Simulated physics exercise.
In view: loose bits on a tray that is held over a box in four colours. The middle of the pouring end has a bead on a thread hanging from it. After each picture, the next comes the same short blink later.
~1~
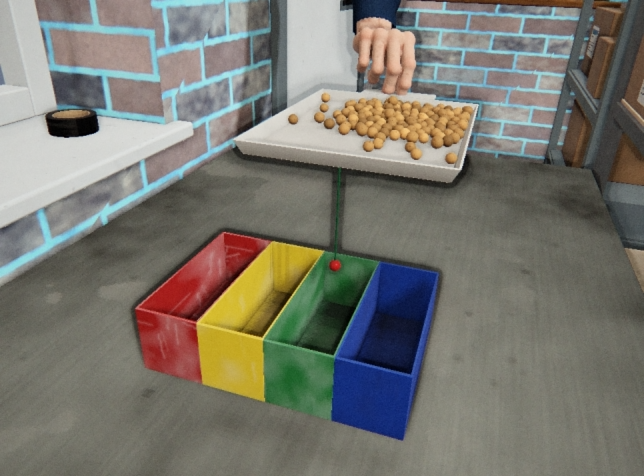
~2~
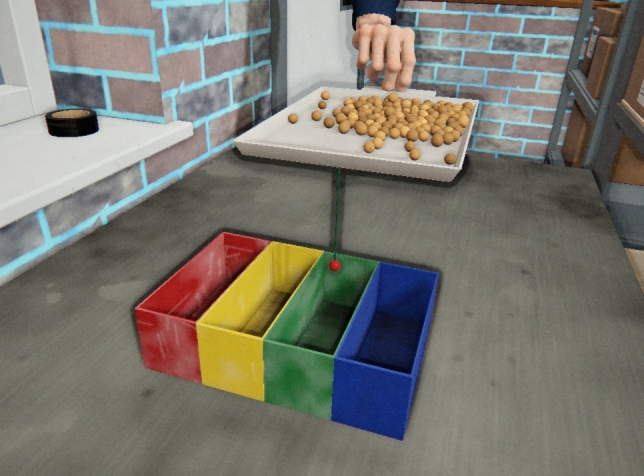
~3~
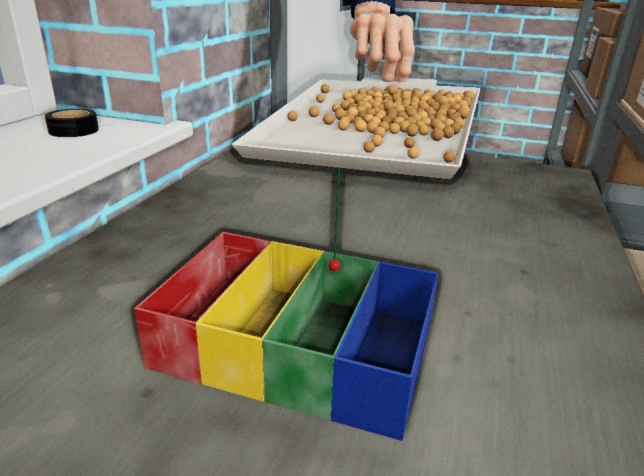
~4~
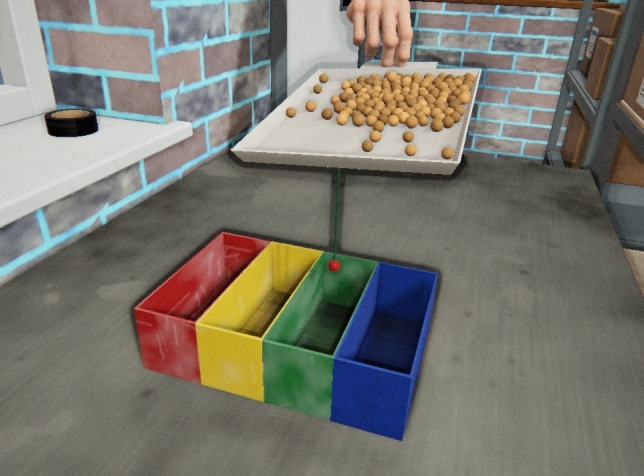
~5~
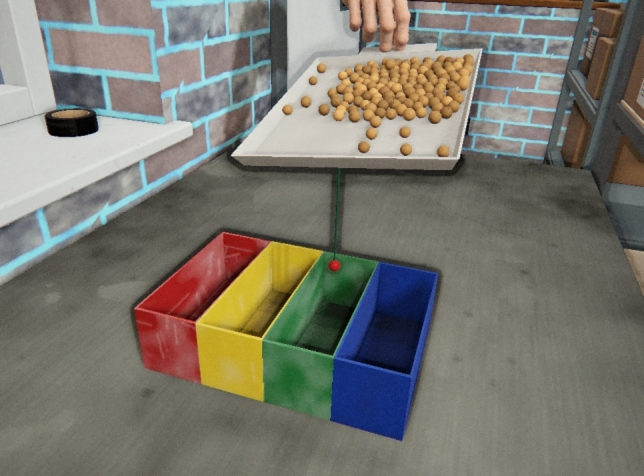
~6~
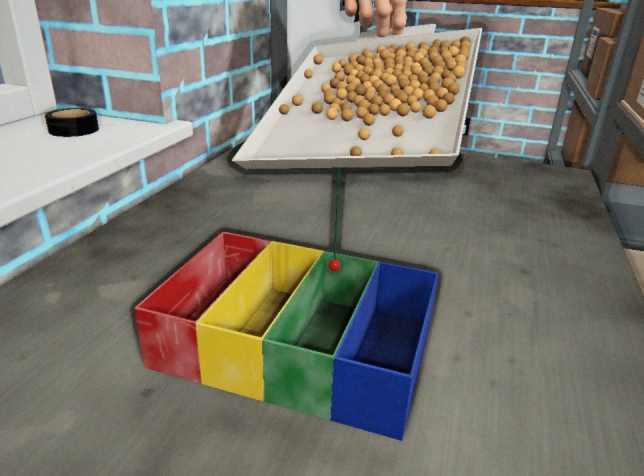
Above a four-coloured box, a hand gradually tilts a tray of small round beads.
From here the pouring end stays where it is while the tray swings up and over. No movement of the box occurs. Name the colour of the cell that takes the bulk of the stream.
Red.
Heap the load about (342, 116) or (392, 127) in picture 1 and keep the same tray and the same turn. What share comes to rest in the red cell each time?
Close to 50 per cent, followed by close to 50 per cent.
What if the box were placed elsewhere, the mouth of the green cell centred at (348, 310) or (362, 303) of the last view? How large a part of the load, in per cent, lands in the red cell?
Close to 60 in a hundred first, close to 50 in a hundred second.
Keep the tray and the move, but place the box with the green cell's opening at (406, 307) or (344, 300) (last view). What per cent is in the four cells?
You'd get near 20 percent first and near 80 percent next.
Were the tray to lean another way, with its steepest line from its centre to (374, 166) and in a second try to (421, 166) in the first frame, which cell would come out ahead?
Well, with the first heading it's that blue cell, and with the second it's that blue cell.
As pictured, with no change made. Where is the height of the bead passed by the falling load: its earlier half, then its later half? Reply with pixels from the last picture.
Early-half point (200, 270); late-half point (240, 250).
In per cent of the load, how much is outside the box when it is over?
Roughly 20 per cent.
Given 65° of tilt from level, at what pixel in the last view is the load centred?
About (227, 273).
Shortly afterwards, tray tipped steeply; near a quarter on the tray; near a third in the red cell; a little in the yellow cell; only a few in the blue cell; only a few in the green cell; near a third falling or outside the box.
Next, tray tipped past a quarter turn; near half in the red cell; near a quarter in the yellow cell; only a few in the green cell; a little falling or outside the box.
Some moments later, tray tipped past a quarter turn; near half in the red cell; near a quarter in the yellow cell; only a few in the green cell; only a few in the blue cell; a little falling or outside the box.
In the end, tray tipped past a quarter turn; near half in the red cell; near a quarter in the yellow cell; only a few in the green cell; only a few in the blue cell; a little outside the box.
